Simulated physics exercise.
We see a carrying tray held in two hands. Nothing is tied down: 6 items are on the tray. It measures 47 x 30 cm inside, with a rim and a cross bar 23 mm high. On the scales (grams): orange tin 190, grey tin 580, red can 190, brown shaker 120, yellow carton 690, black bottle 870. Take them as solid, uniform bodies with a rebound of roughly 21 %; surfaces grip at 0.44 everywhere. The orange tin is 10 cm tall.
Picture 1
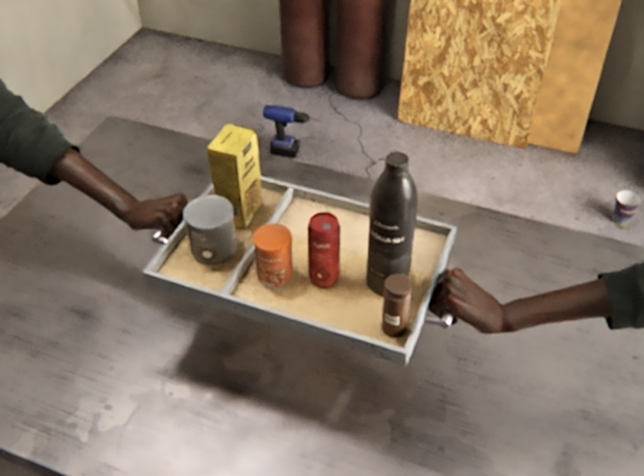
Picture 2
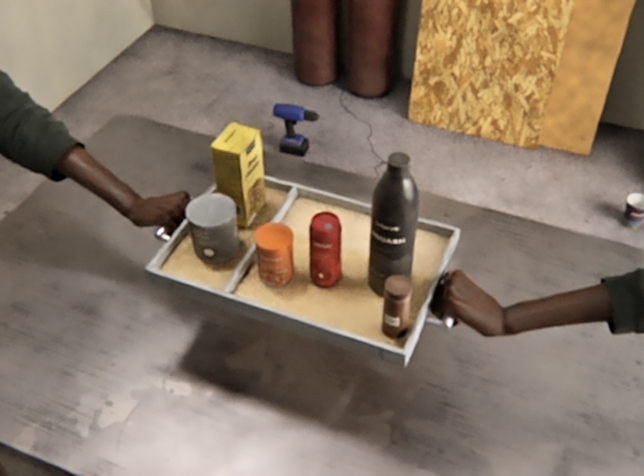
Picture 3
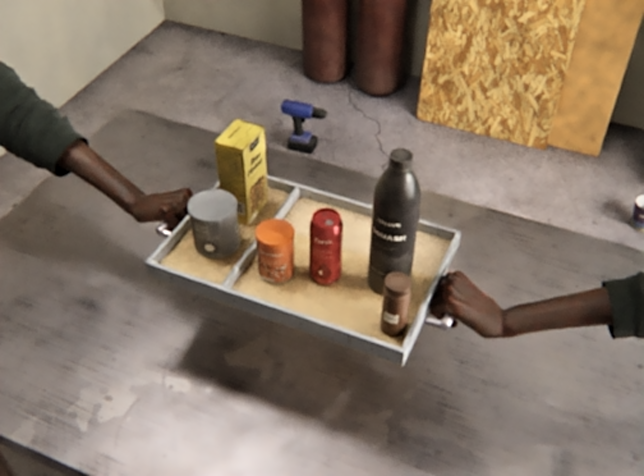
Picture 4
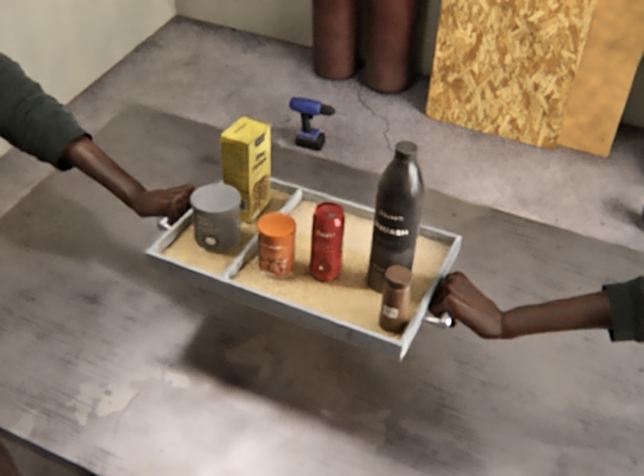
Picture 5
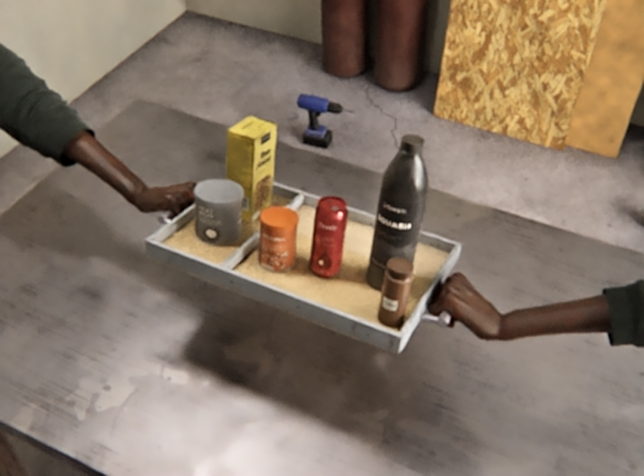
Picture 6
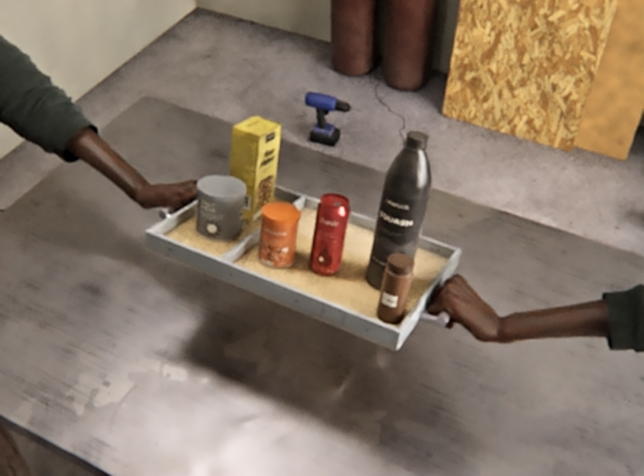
The footage shows two hands holding a divided tray of six containers above a grey surface as the background drifts right; the tray starts level, then gradually tilts far edge down, while the items keep their places.
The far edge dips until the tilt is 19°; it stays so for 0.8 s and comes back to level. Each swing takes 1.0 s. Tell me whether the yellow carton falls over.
The yellow carton stays upright.
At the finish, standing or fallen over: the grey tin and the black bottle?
The grey tin stays upright; the black bottle falls over.
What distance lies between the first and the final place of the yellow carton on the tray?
About 0 cm.
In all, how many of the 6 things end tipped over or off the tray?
That comes to 1.
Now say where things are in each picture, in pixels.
In the first frame, tray level; yellow carton (237, 177); orange tin (274, 257).
In the second frame, tray level; red can (325, 251); brown shaker (396, 307).
In the third frame, tilt 3°, far edge down; black bottle (395, 224); orange tin (276, 252).
In the fourth frame, tilt 7°, far edge down; grey tin (217, 218); red can (327, 243).
In the fifth frame, tilt 14°, far edge down; brown shaker (395, 293); black bottle (400, 214).
In the sixth frame, tilt 17°, far edge down; yellow carton (254, 169); orange tin (279, 236).
Then, 0.50 s past the last view, tilt 19°, far edge down; black bottle tipped 61° against what carries it.
Then, 0.90 s past the last view, tilt 19°, far edge down; black bottle now off the tray.
Then, 1.50 s past the last view, tilt 10°, far edge down.
Finally, off the tray and tipped over, black bottle; the other 5 still in place (within 5 cm). Final places as that camera would see them, yellow carton near (246, 166).
